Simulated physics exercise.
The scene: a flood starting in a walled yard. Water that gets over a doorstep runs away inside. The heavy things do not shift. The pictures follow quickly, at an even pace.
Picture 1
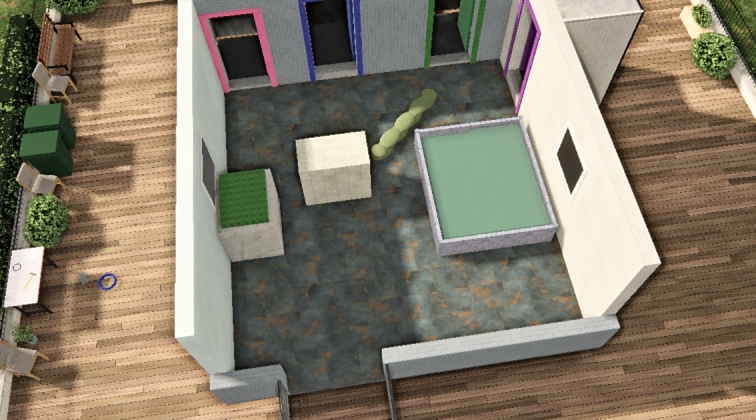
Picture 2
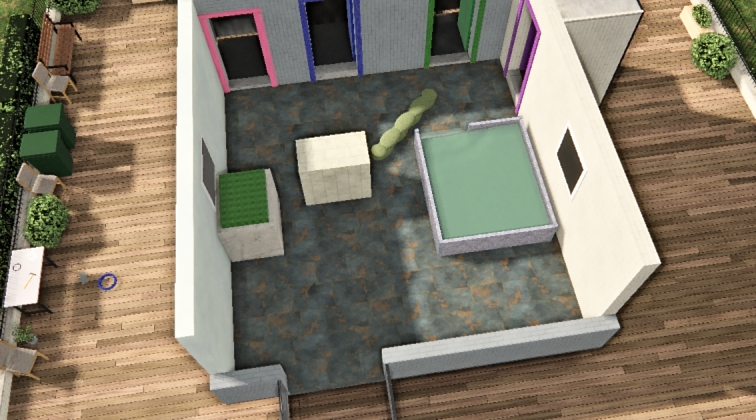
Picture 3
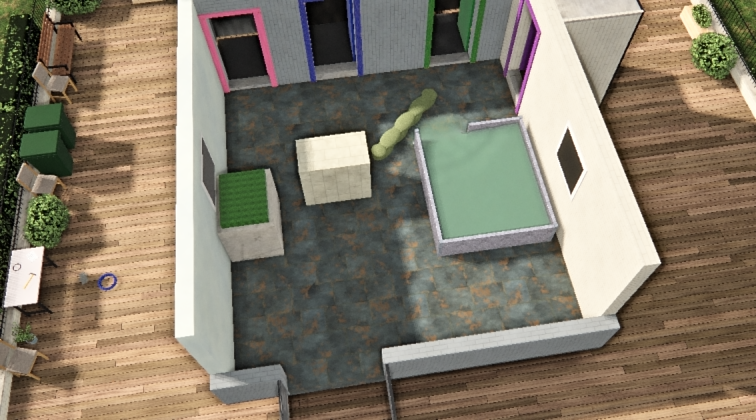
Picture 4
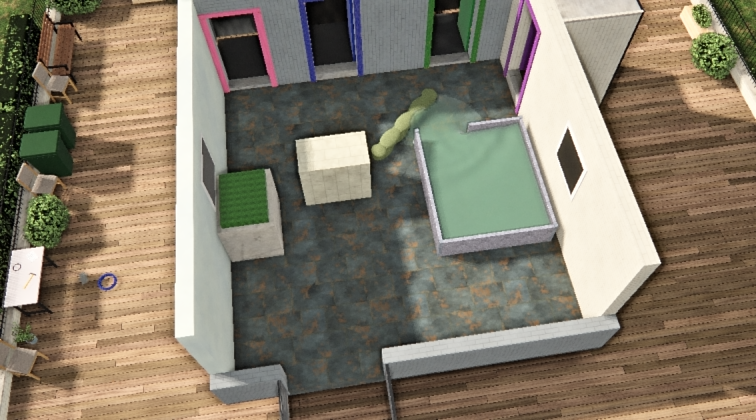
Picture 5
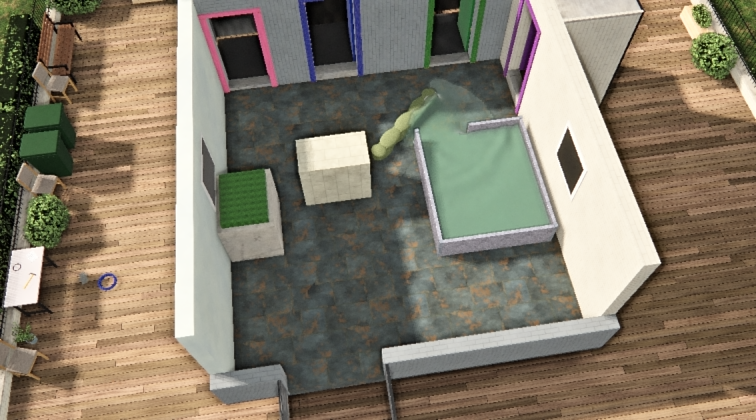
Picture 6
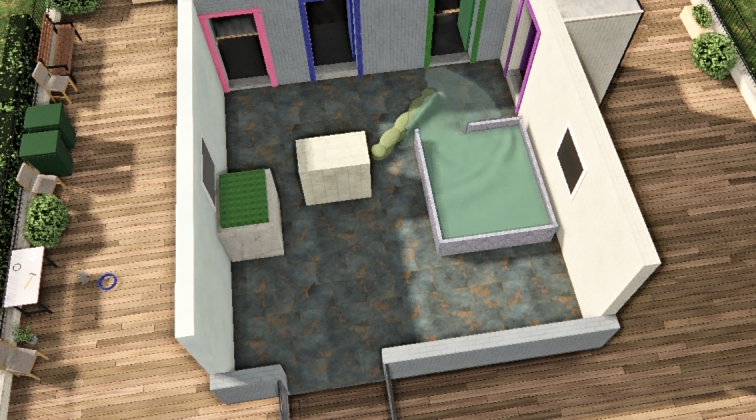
A square tank of green water with pale walls stands right of centre in a dark-floored walled yard, seen from high above. To its left are a lumpy green shape, a cream block and a grass-topped block, with pink, blue, green and purple doorways beyond. A gap opens in the tank's far side and water pours out, spreading back and leftward across the floor, while the camera stays still.
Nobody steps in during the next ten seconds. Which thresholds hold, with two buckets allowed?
In the end: The purple door stays under that; the pink door stays under that; the blue door stays under that; the green door takes more than that.
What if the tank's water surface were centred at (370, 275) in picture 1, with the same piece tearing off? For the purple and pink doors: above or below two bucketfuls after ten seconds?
Then: The purple door keeps below it; the pink door goes over.
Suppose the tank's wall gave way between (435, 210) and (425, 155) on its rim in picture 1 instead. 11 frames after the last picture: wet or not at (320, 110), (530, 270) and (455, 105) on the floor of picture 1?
In that order: Flooded, no water, no water.
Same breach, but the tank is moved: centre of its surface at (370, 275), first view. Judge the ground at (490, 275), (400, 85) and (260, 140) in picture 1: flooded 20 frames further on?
In turn: No water, dry, awash.
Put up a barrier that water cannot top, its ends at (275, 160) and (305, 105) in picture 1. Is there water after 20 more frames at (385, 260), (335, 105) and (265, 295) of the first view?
In that order: Awash, awash, not flooded.
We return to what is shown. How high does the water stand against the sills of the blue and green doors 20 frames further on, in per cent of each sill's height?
About 20 and 270 per cent.
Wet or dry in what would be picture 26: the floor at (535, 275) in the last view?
There: Clear.
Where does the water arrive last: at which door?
I say the door marked pink.
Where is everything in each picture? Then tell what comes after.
The water tank at (483, 179) is whole and still, in the first frame.
Water pours out on the water tank's far side and has run to a hidden place, in the second frame.
Water pours out on the water tank's far side and has run to (451, 116), in the third frame.
The front is at (444, 98), out from the gap on the water tank's far side, in the fourth frame.
Water pours out on the water tank's far side and has run to (443, 82), in the fifth frame.
Water pours out on the water tank's far side and has run to (436, 68), in the sixth frame.
A moment on, water covers 15 % of the floor; the purple door wet at the sill, nothing in, the pink door not reached, the blue door not reached, the green door under two buckets in.
Next, water covers 25 % of the floor; the purple door wet at the sill, nothing in, the pink door not reached, the blue door not reached, the green door over two buckets in.
Then, water covers 30 % of the floor; the purple door wet at the sill, nothing in, the pink door not reached, the blue door wet at the sill, nothing in, the green door far over two buckets in.
Later, water covers 60 % of the floor; the purple door under two buckets in, the pink door wet at the sill, nothing in, the blue door wet at the sill, nothing in, the green door far over two buckets in.
In the end, water covers 80 % of the floor; the purple door under two buckets in, the pink door wet at the sill, nothing in, the blue door wet at the sill, nothing in, the green door far over two buckets in.
